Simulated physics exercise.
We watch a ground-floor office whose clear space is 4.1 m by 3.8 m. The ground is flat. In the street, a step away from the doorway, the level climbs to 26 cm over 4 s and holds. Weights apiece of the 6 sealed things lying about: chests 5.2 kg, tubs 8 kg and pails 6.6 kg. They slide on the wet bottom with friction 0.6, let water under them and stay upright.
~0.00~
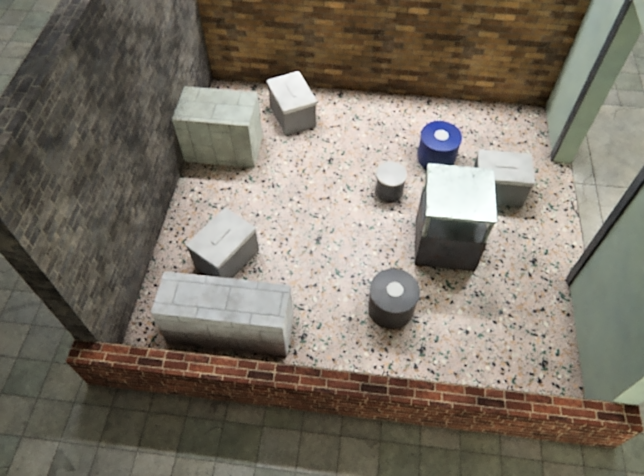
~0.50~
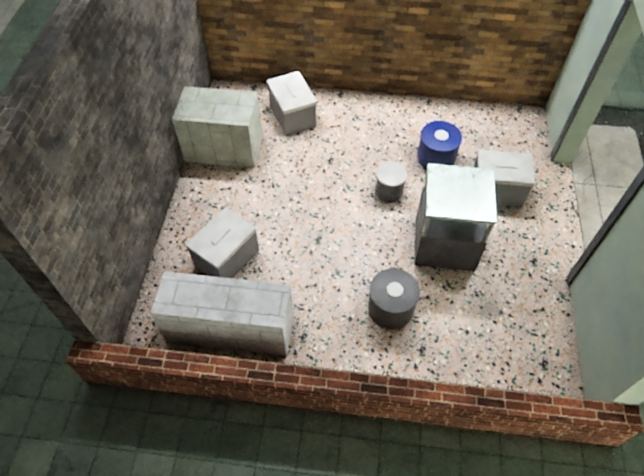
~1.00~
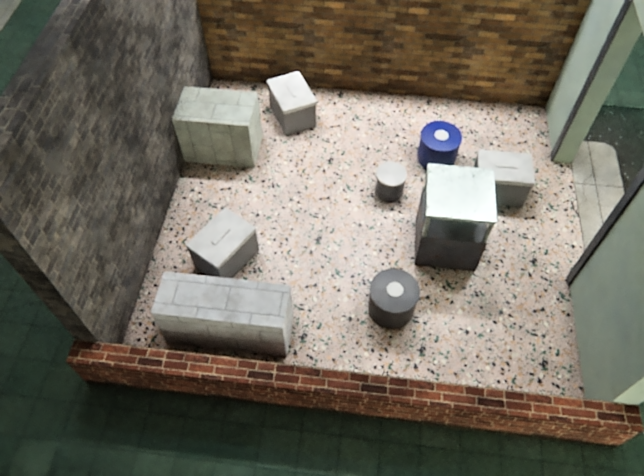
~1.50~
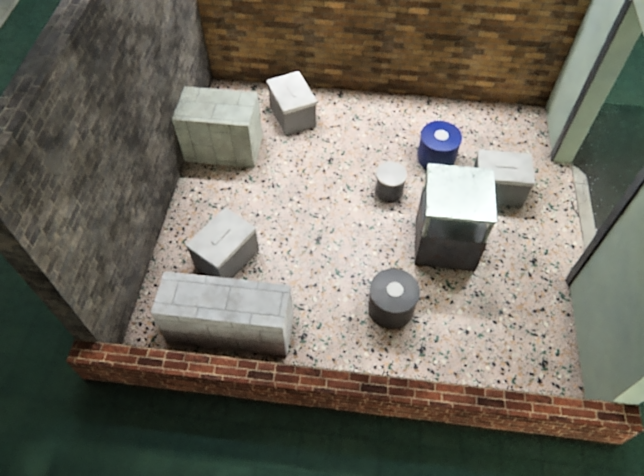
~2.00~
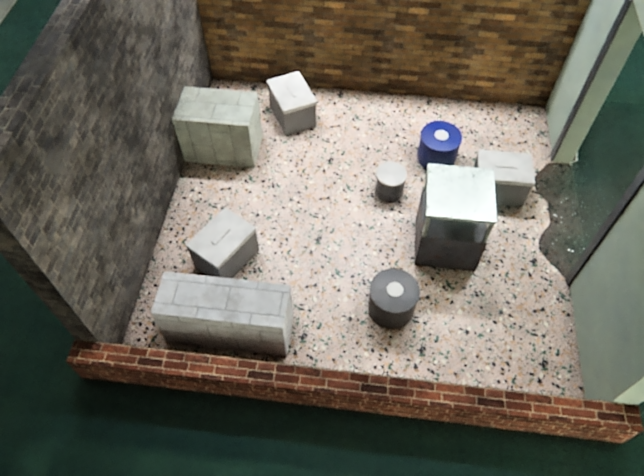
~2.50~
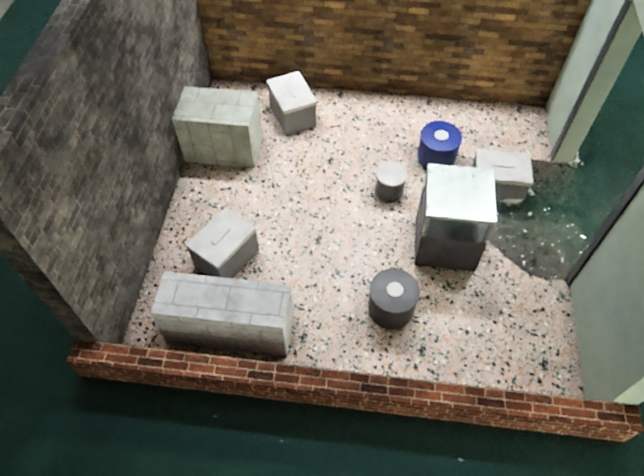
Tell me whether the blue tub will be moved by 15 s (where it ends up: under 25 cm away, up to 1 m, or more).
Blue tub travels far.
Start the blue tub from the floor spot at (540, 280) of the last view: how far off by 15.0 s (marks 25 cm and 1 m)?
It stays put.
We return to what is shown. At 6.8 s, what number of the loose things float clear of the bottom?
I count 4.
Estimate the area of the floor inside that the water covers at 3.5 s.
Roughly 3.0 m2.
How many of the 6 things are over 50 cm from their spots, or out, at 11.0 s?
I count 5.
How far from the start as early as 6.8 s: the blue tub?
Roughly 250 cm by then.
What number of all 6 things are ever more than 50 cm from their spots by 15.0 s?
6 of them.
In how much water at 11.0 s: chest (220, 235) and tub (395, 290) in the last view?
About 10 and 10 cm.
After 3.5 s the blue tub is near (441, 135), 0.0 m from its start, aground; 1 afloat.
After 6.8 s the blue tub is near (253, 61), 2.3 m from its start, afloat; 4 afloat.
After 11.0 s the blue tub is near (297, 143), 1.6 m from its start, afloat; 6 afloat.
After 15.0 s the blue tub is near (309, 159), 1.5 m from its start, afloat; 6 afloat.
